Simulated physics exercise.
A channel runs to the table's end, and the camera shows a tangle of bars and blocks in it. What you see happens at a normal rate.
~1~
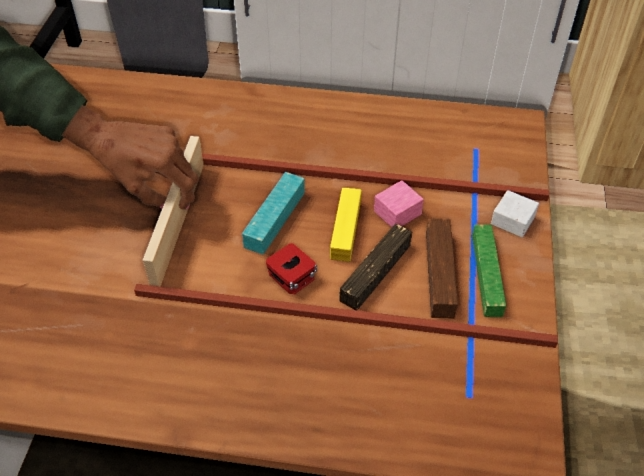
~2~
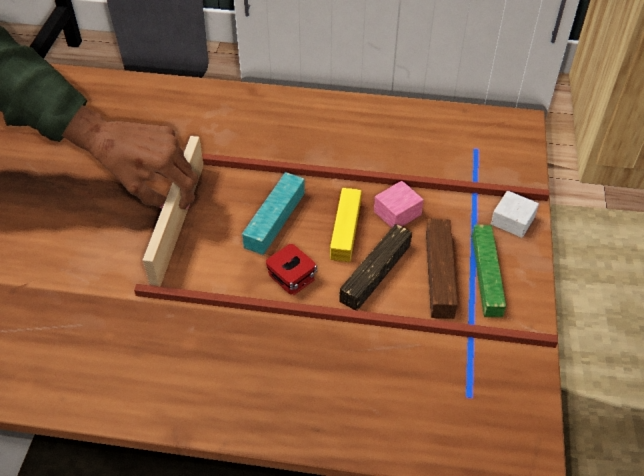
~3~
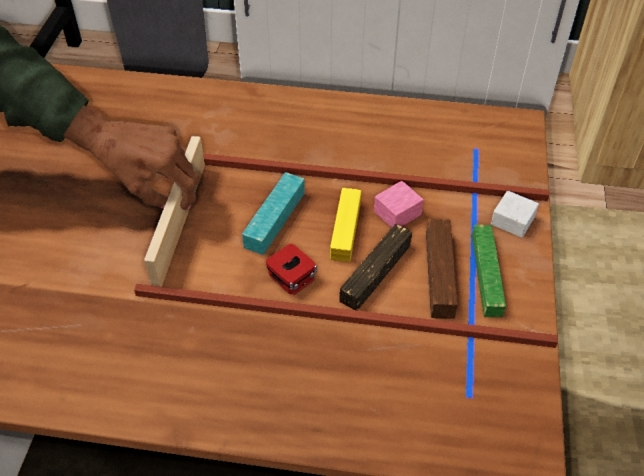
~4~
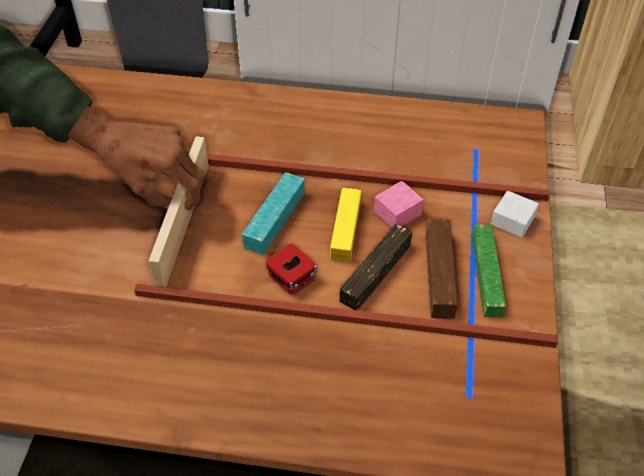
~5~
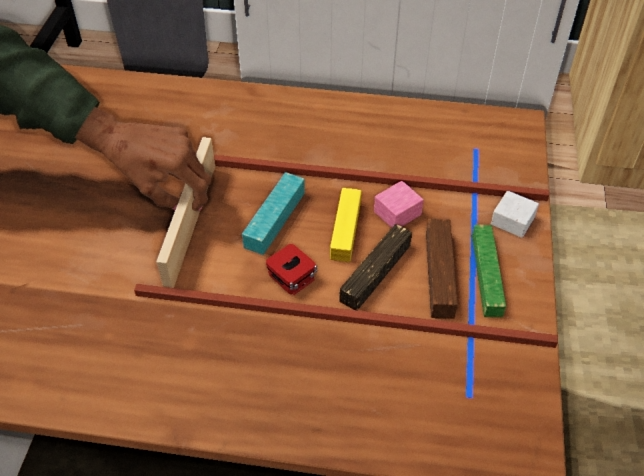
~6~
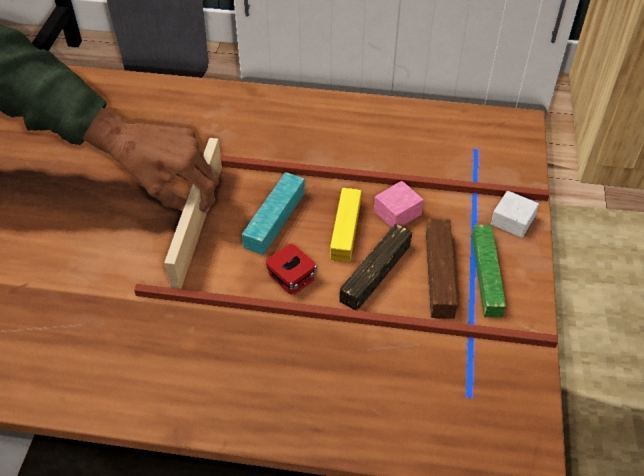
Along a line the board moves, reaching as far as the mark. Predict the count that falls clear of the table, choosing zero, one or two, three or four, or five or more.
The count is one or two.
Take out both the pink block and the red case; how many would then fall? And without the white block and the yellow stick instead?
The counts: 1 and 1.
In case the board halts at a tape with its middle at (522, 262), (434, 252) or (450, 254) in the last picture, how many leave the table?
In order, the counts are 6, 0 and 0.
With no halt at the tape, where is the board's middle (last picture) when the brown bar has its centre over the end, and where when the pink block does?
Its middle is around (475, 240) and around (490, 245).
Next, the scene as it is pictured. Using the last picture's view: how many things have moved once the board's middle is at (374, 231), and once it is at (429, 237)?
Counting first: 6, next 8.
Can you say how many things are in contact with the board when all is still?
The count in contact is 2.
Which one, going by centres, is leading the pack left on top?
Brown bar.
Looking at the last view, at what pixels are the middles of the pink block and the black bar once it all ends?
Roughly (535, 211) for the first and roughly (530, 280) for the second.
Soon after, none off yet; white block at rest near (515, 214); green bar at rest near (488, 269); brown bar at rest near (441, 267).
At rest, the number that fall off is one or two; fallen, green bar and white block.
